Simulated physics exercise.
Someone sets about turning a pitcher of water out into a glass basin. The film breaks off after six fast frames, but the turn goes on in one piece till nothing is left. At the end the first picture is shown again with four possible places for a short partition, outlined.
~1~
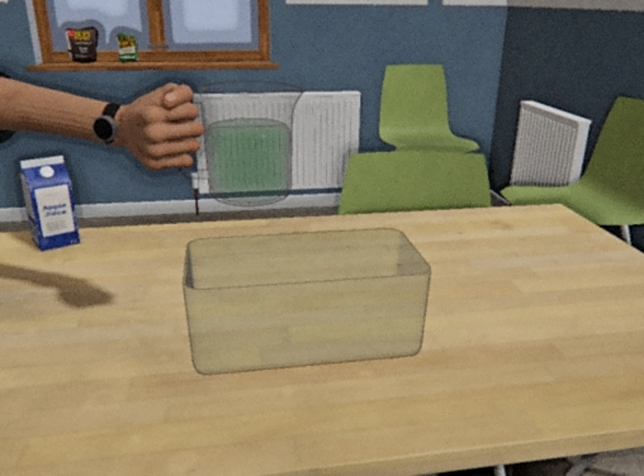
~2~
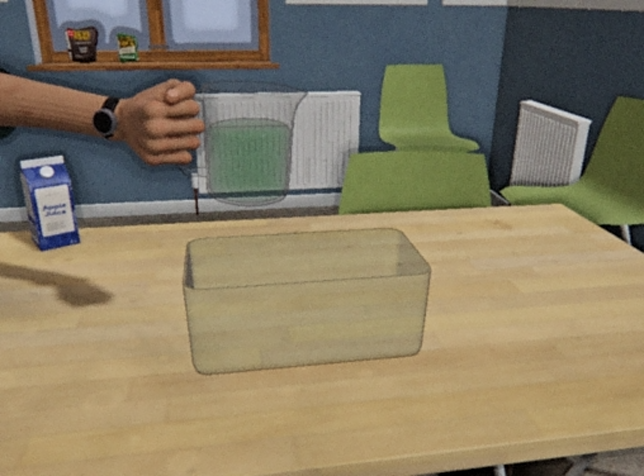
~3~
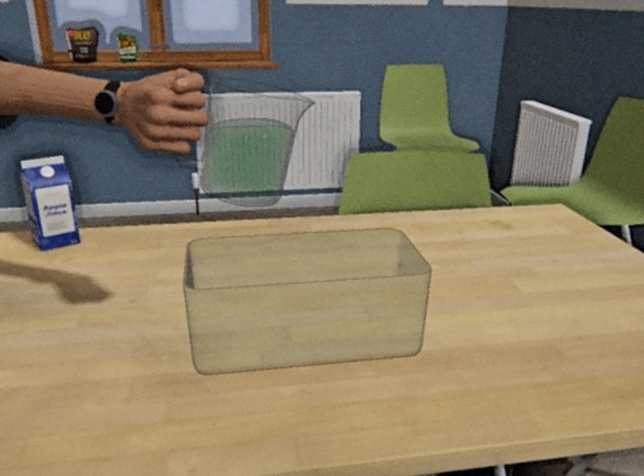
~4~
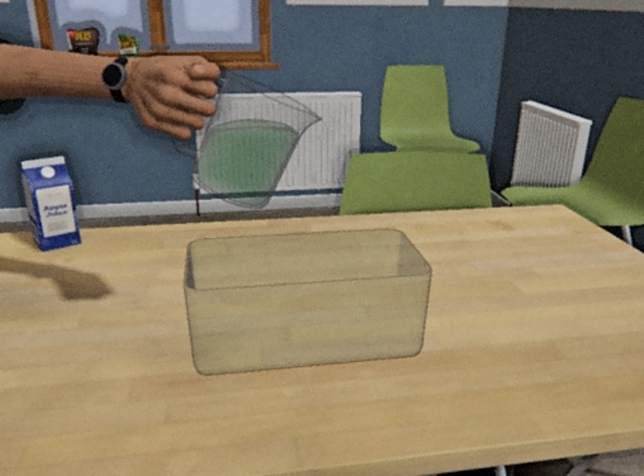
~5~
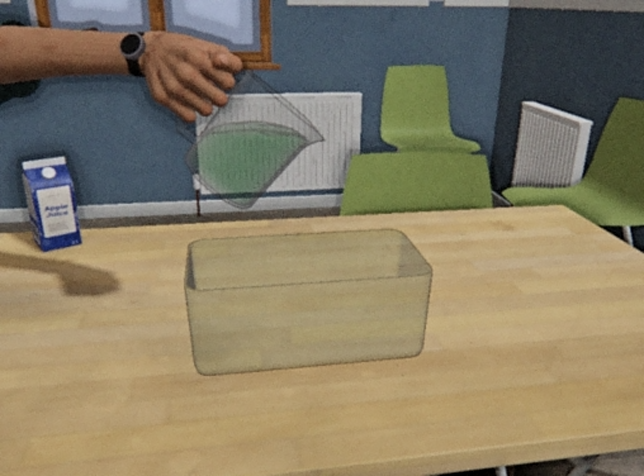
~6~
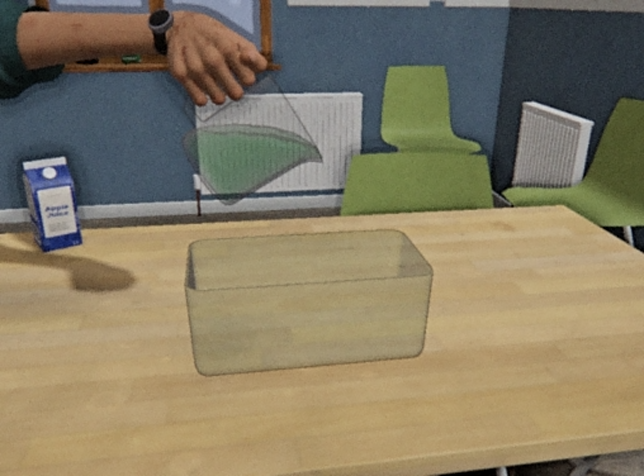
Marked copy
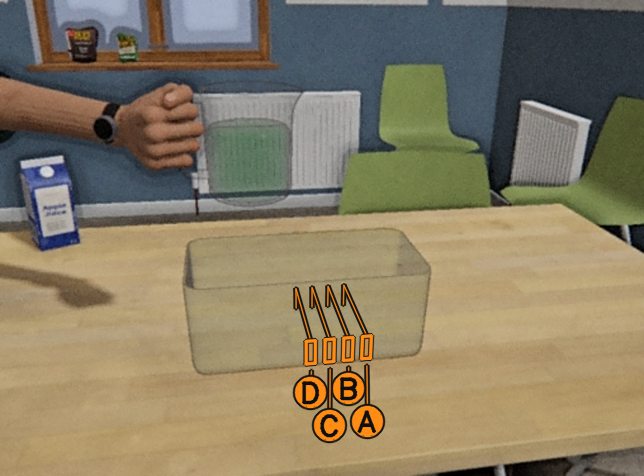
A hand wearing a dark watch tilting a clear pitcher of greenish water steadily rightward above an empty glass basin on a wooden table.
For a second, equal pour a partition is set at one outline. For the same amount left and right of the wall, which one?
It is A.
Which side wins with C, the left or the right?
The right one.
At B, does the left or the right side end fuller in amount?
The right side.
On the marked copy, A at (366, 365); B at (348, 367); C at (330, 369); D at (311, 370).
For position A, about 50 % ends left of the wall and 45 % right of it; 4 % is lost outside.
For position B, about 23 % ends left of the wall and 72 % right of it; 5 % is lost outside.
For position C, about 15 % ends left of the wall and 79 % right of it; 6 % is lost outside.
For position D, about 15 % ends left of the wall and 79 % right of it; 5 % is lost outside.
